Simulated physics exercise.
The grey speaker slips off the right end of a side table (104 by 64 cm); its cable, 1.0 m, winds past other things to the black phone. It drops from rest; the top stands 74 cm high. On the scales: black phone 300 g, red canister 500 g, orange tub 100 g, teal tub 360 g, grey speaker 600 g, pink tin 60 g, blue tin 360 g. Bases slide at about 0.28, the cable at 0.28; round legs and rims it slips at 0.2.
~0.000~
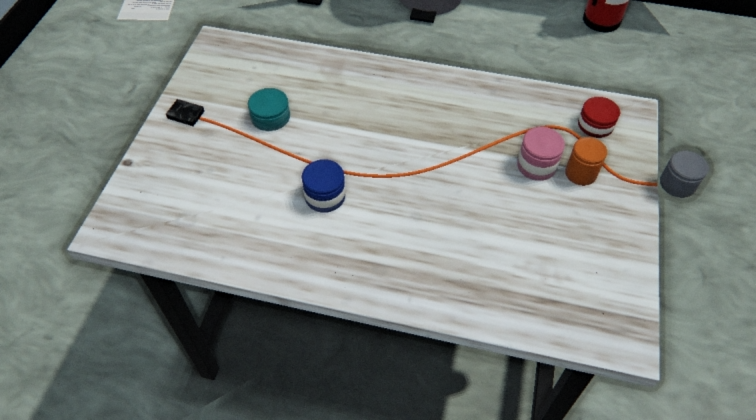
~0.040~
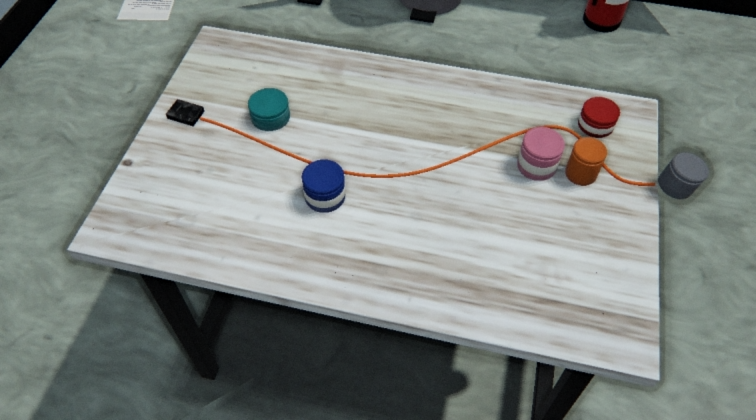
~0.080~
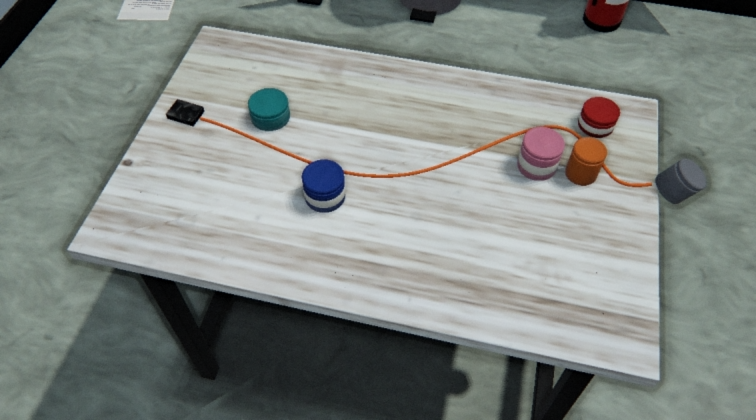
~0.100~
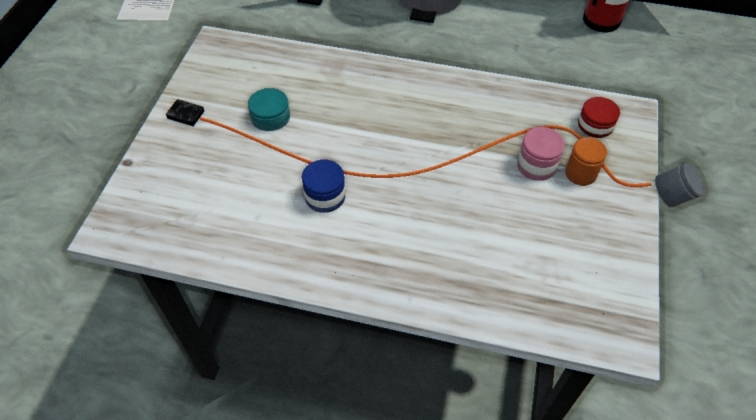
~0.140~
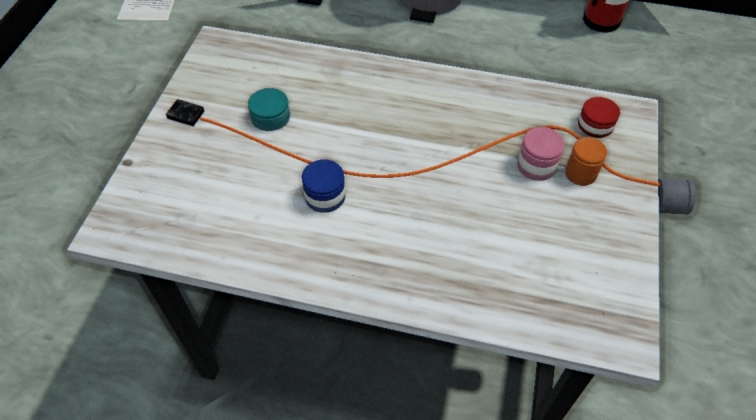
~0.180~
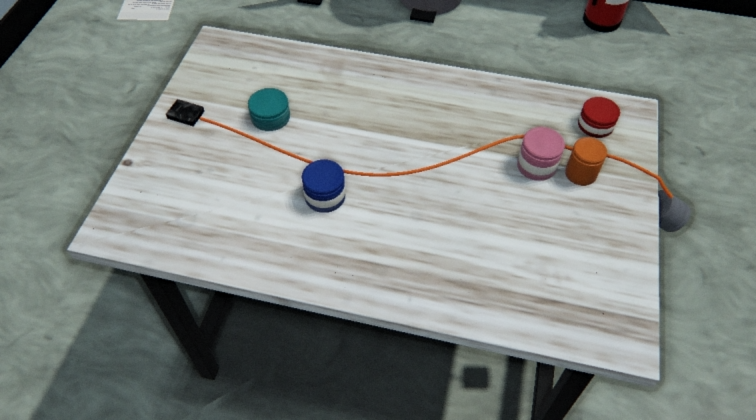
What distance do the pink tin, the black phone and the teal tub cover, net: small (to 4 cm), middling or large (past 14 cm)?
Result: Pink tin ends far away, black phone ends far away, teal tub moves a moderate way.
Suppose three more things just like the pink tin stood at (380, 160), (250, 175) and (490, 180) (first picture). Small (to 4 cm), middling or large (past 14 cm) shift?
In turn: Large, small, large.
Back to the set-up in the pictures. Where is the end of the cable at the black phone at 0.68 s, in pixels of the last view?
Near (471, 189).
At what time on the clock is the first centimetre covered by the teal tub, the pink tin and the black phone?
About: Teal tub 0.34 s, pink tin 0.24 s, black phone 0.26 s.
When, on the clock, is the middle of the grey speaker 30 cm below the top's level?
About: 0.40 s.
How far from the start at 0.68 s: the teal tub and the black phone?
Teal tub 6 cm, black phone 60 cm.
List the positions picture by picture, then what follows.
Pink tin (544, 141); black phone (184, 110); teal tub (268, 101); cable runs through (609, 170) (439, 166), in the first picture.
Grey speaker (689, 166); cable runs through (439, 166), in the second picture.
Grey speaker (681, 181); cable runs through (439, 166), in the third picture.
Grey speaker (679, 186); cable runs through (439, 166), in the fourth picture.
Grey speaker (674, 197); cable runs through (610, 170) (439, 166), in the fifth picture.
Pink tin (544, 141); black phone (184, 110); teal tub (268, 101); cable runs through (636, 166) (440, 165), in the sixth picture.
After 0.4 s, the cable's tail end at (297, 138); black phone 22 cm off its start, pink tin 10 cm off its start, teal tub 5 cm off its start.
After 0.7 s, the cable's tail end at (471, 189); black phone 58 cm off its start, pink tin 10 cm off its start, teal tub 6 cm off its start.
After 0.9 s, the cable's tail end at (606, 224); black phone 85 cm off its start at (597, 205), pink tin 24 cm off its start at (650, 225), teal tub 6 cm off its start at (298, 94).
After 1.2 s, the cable's tail end at (640, 229); black phone 91 cm off its start, pink tin over the edge, teal tub 6 cm off its start.
After 2.4 s, the cable's tail end at (640, 229); black phone 91 cm off its start at (632, 210), pink tin over the edge, teal tub 6 cm off its start at (298, 94), orange tub over the edge.
